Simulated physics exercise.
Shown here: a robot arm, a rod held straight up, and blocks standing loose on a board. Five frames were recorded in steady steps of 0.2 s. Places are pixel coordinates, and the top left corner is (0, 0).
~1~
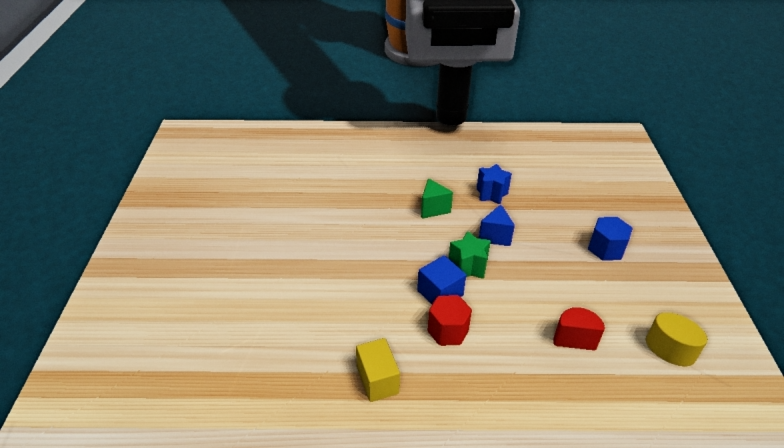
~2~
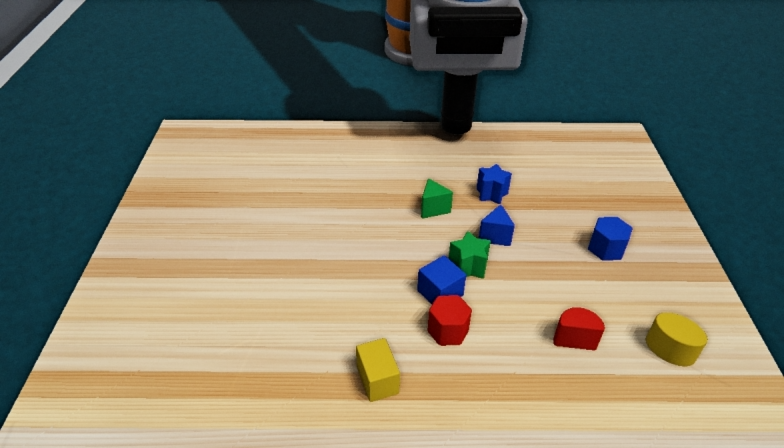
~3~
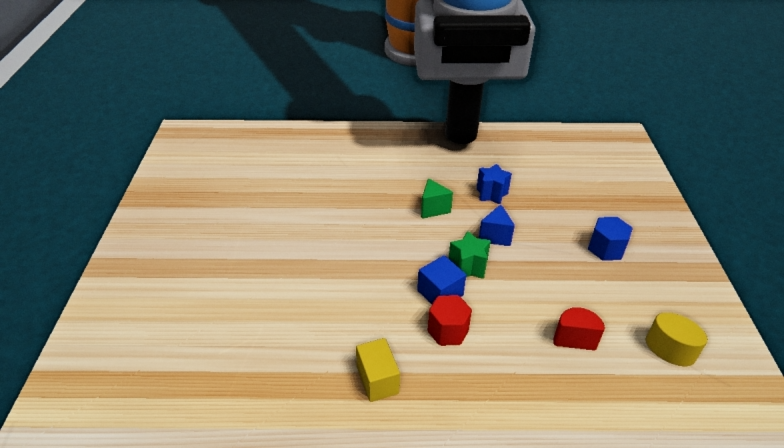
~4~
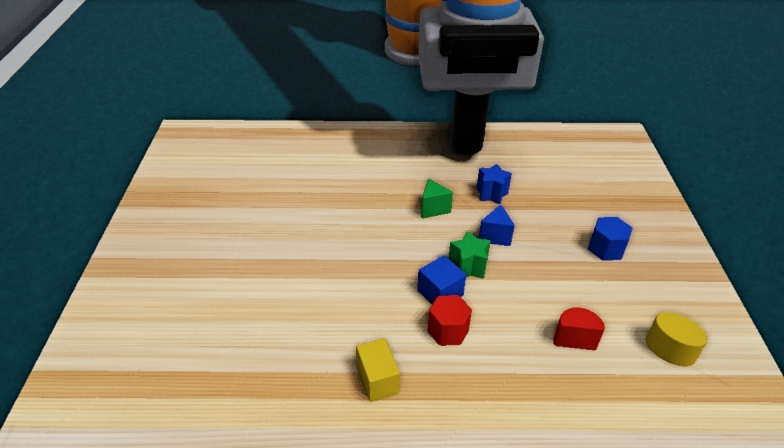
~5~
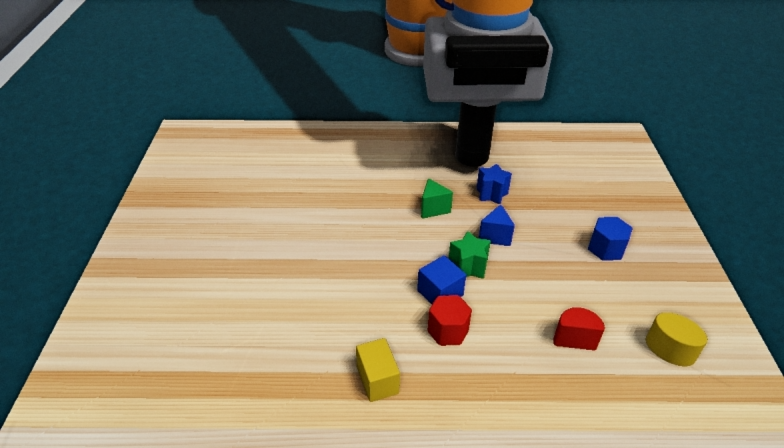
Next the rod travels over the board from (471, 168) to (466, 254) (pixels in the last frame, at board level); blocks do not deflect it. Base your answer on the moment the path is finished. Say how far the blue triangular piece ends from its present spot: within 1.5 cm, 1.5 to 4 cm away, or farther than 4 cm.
I reckon it covers less than 1.5 cm.
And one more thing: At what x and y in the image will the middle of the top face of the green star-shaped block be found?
It will likely be found at (475, 262).
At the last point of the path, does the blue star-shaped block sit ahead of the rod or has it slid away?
As far as I can tell, the blue star-shaped block has dropped away to the side or behind.
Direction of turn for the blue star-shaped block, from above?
Looking down, it rotates anti-clockwise.
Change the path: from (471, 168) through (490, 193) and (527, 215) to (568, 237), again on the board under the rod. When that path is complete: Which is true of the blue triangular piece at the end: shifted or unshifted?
It will remain on its spot.
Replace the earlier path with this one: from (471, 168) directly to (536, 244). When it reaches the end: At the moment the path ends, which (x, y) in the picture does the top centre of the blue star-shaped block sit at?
Put as a pixel place, it's (558, 246).
The first path, step by step. One third of the way, rod (470, 184); blue star-shaped block (501, 181), turned 45° anticlockwise.
Two thirds of the way, rod (469, 212); blue star-shaped block (503, 184), turned 70° anticlockwise.
At the end, rod (467, 243); green triangular piece in place; green star-shaped block (475, 262), turned 10° anticlockwise; blue star-shaped block (503, 184), turned 70° anticlockwise; blue triangular piece (501, 220), turned 30° anticlockwise.
